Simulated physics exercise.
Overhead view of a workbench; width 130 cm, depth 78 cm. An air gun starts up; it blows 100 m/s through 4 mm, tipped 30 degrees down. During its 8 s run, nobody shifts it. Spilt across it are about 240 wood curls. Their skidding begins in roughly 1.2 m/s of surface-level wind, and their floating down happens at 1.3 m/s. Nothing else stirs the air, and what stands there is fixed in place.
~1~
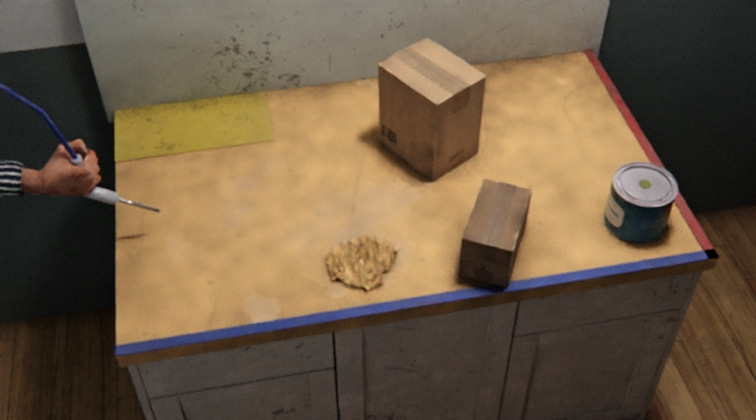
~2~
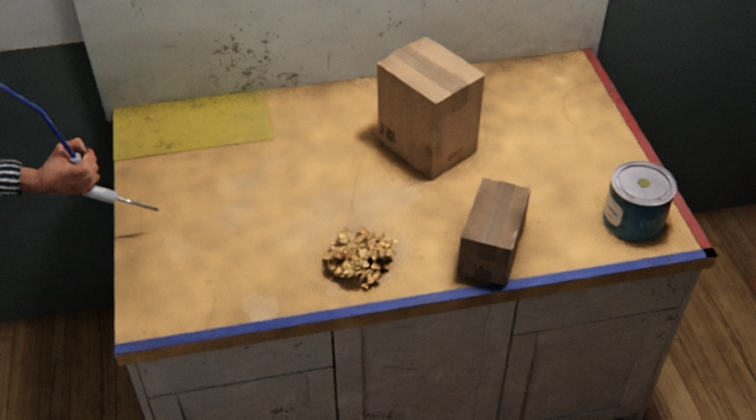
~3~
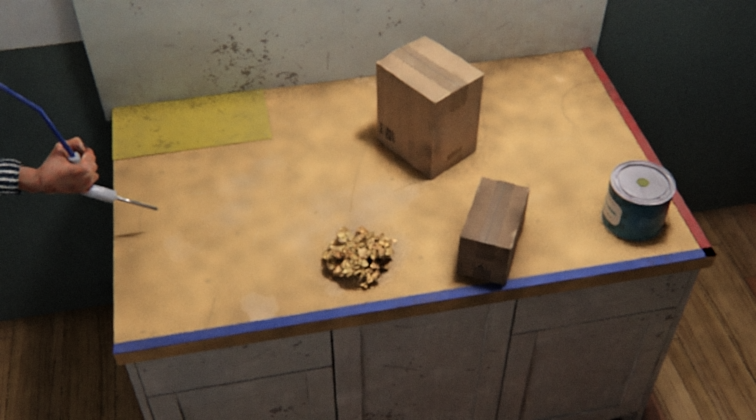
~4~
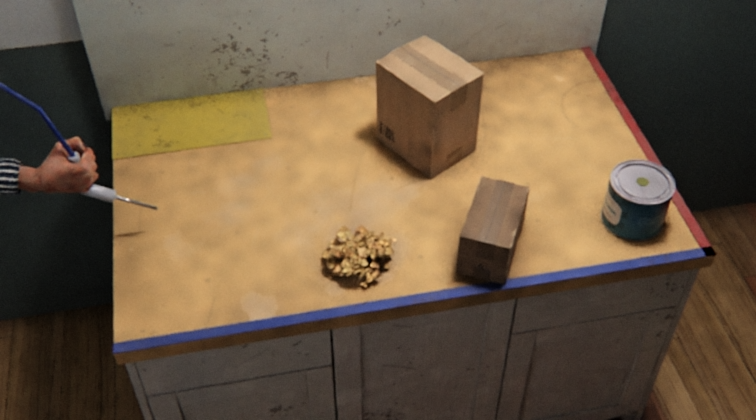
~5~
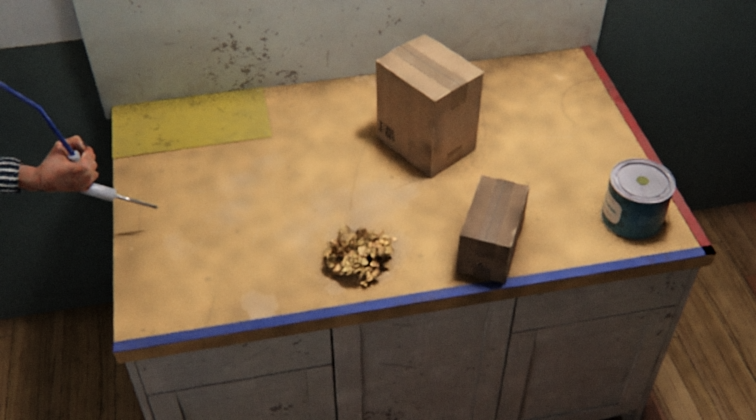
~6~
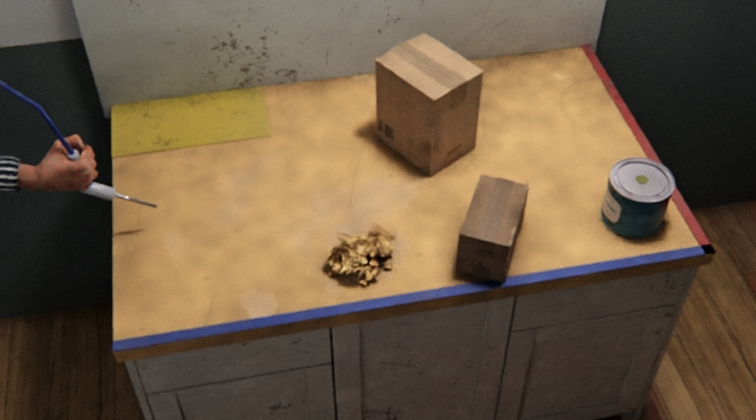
A hand holds an air gun at the left while a few wood curls shift slightly.
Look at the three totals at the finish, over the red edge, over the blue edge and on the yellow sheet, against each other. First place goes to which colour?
I would say blue.
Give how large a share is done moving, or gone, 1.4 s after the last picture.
Some 80 per cent.
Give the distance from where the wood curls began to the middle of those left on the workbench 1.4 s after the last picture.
Around 25 cm from the start.
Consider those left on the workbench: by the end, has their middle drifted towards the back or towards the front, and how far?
The middle ends up shifted toward the near edge, about 5 cm.
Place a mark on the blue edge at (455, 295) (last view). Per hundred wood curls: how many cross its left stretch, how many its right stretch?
Estimate: Left ~ 40 %; right ~ 25 %.
Then, 1.4 s after the last picture, 21 % are on the move or not yet settled, 58 % are over the blue edge, 0 % on the yellow sheet and 0 % over the red edge; the middle of those still in play is near (465, 240).
Then, 2.3 s after the last picture, 15 % are on the move or not yet settled, 60 % are over the blue edge, 0 % on the yellow sheet and 2 % over the red edge; the middle of those still in play is near (465, 240).
Then, 4.2 s after the last picture, 9 % are on the move or not yet settled, 61 % are over the blue edge, 0 % on the yellow sheet and 2 % over the red edge; the middle of those still in play is near (464, 244).
Then, 7.8 s after the last picture, at the end, 62 % are over the blue edge, 0 % on the yellow sheet and 2 % over the red edge; the middle of those still in play is near (464, 247).
